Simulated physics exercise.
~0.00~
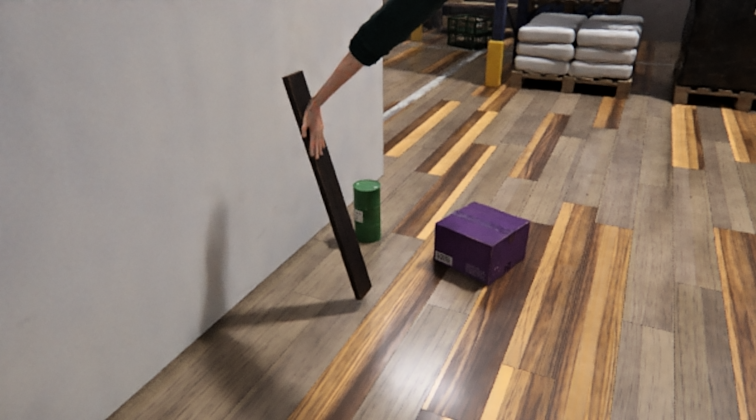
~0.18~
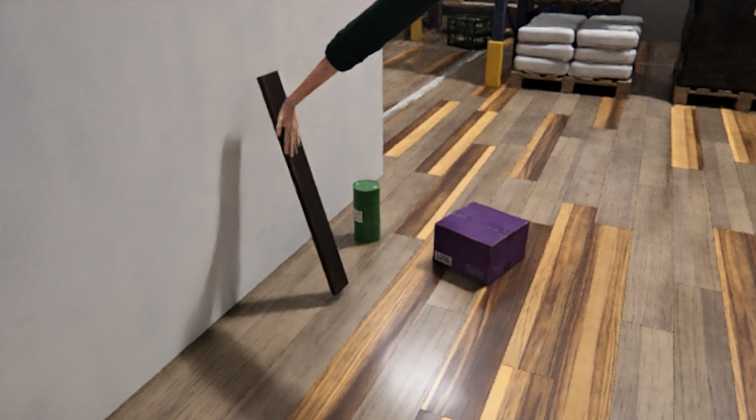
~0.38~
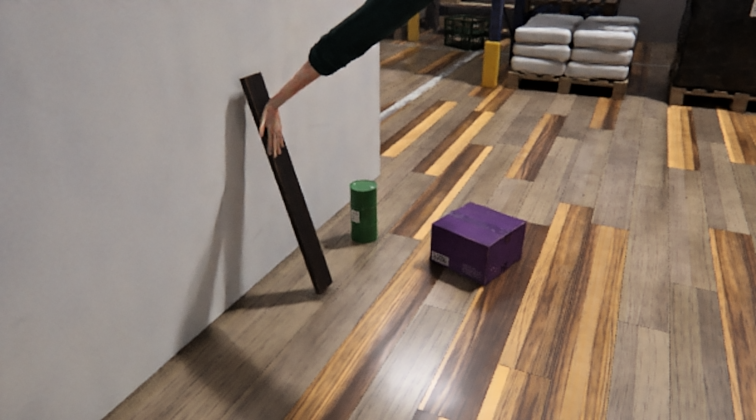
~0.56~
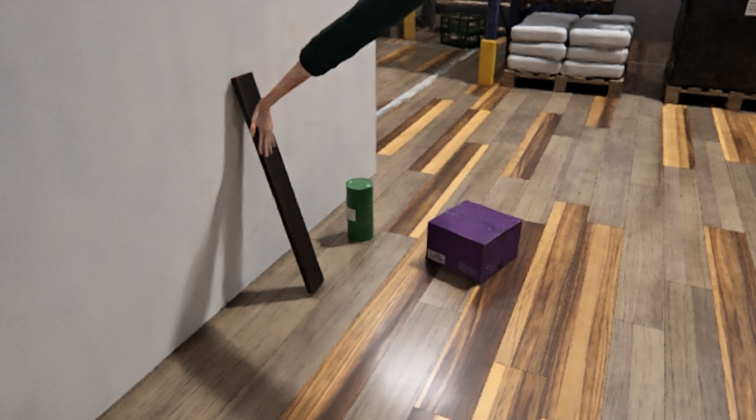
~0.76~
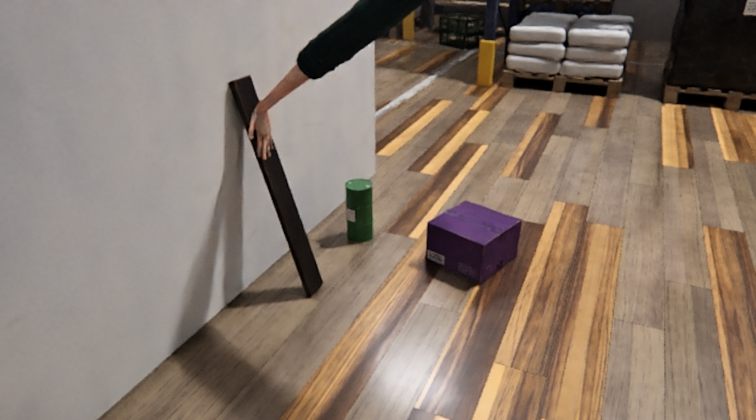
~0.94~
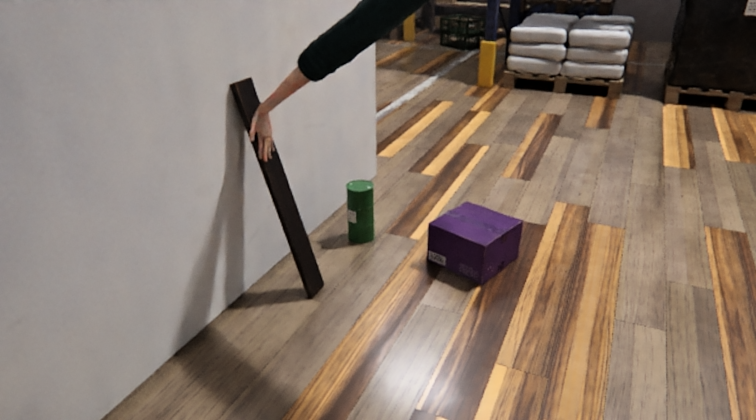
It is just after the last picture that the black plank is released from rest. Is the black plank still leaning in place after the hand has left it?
Yes - it keeps its place.
Around 1.24 s, nothing moves.
Around 1.64 s, black plank resting near (281, 193).
Finally (2.7 s), all 3 still in place. Final places as the last picture's camera would see them, black plank near (281, 193). The plank stays up.
